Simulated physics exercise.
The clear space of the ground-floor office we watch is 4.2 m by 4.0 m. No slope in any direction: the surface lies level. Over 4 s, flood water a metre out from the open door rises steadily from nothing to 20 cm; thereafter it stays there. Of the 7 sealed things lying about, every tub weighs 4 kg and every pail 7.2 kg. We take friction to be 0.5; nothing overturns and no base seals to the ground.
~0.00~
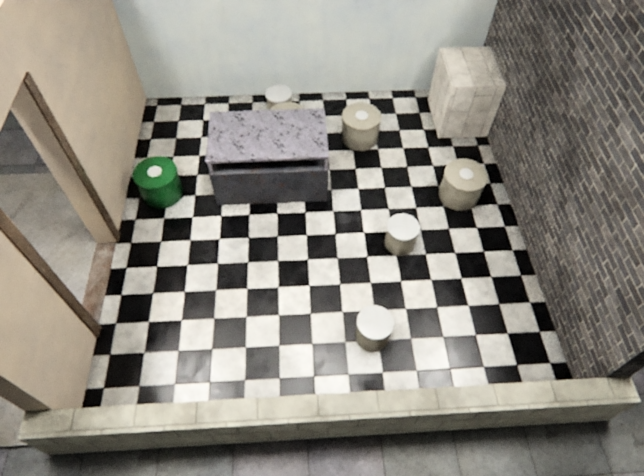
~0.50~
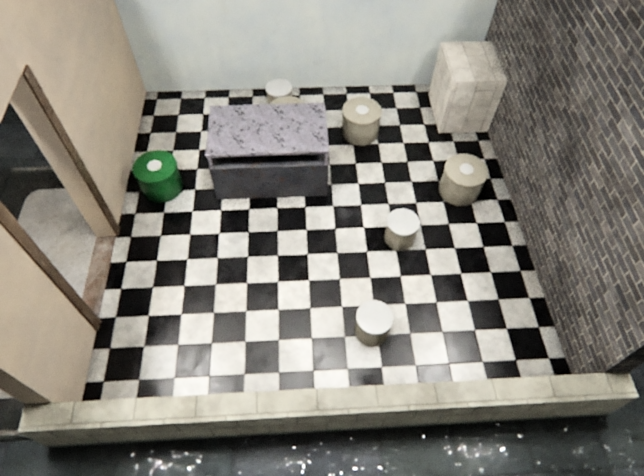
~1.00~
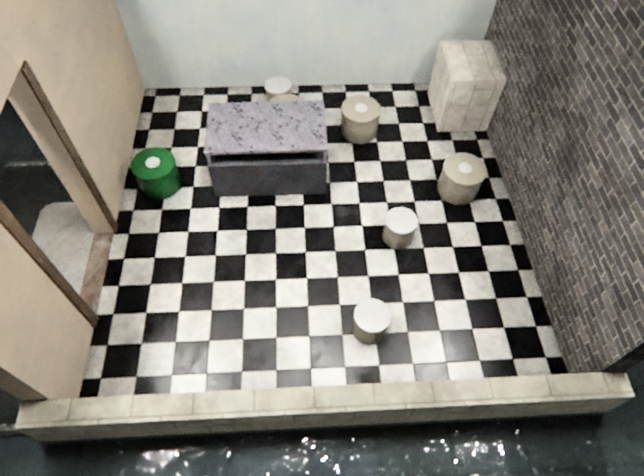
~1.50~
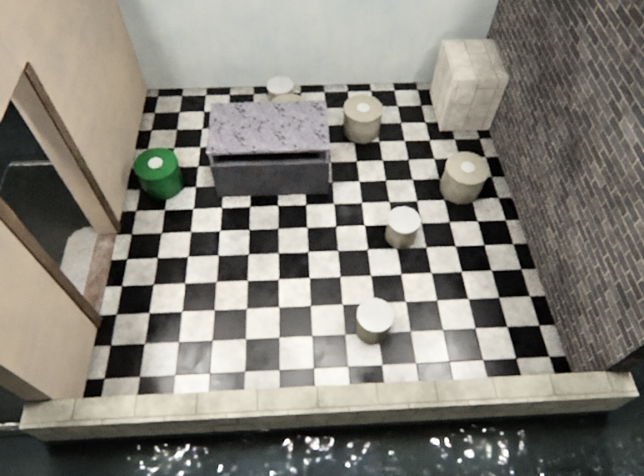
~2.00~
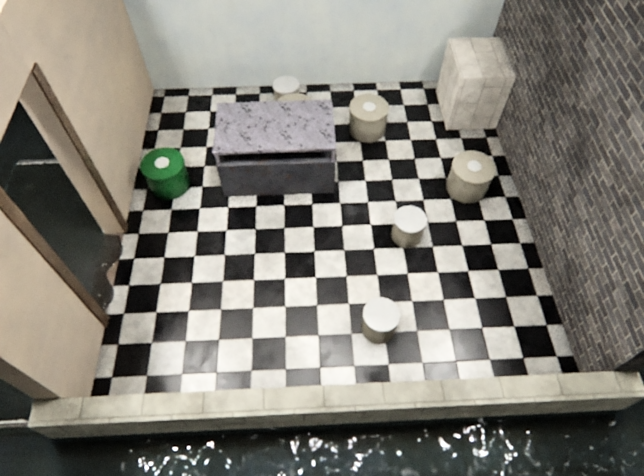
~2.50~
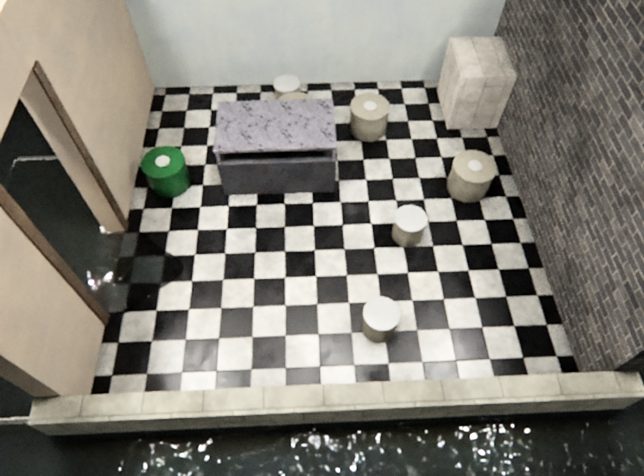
Dark water spread along the outside of the low front wall and filled the area beyond the left doorway, then crept onto the checkered floor, while the green tub and other objects stayed put.
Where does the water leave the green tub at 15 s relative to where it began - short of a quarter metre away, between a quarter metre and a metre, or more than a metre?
I reckon it goes some way, under a metre.
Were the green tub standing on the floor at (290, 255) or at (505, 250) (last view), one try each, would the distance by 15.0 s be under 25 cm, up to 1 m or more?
So, one try each: It goes a long distance the first time and goes a long distance the second.
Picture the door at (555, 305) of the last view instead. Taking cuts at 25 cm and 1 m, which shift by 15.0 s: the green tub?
That would leave the green tub a long way off.
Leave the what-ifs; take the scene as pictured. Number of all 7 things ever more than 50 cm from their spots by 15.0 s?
Tally: 6.
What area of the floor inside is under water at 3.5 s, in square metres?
I'd estimate close to 2.5 m2.
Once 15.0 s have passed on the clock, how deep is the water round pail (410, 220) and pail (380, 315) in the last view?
12 and 11 cm.
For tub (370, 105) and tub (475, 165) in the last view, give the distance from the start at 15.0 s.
They sit 200 cm and 250 cm away, in the order given.
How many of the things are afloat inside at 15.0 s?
That would be 6 of them.
After 3.5 s the green tub is near (163, 162), 0.0 m from its start, aground; 0 afloat.
After 6.8 s the green tub is near (163, 162), 0.0 m from its start, aground; 1 afloat.
After 11.0 s the green tub is near (163, 162), 0.0 m from its start, aground; 3 afloat.
After 15.0 s the green tub is near (186, 179), 0.4 m from its start, afloat; 6 afloat.
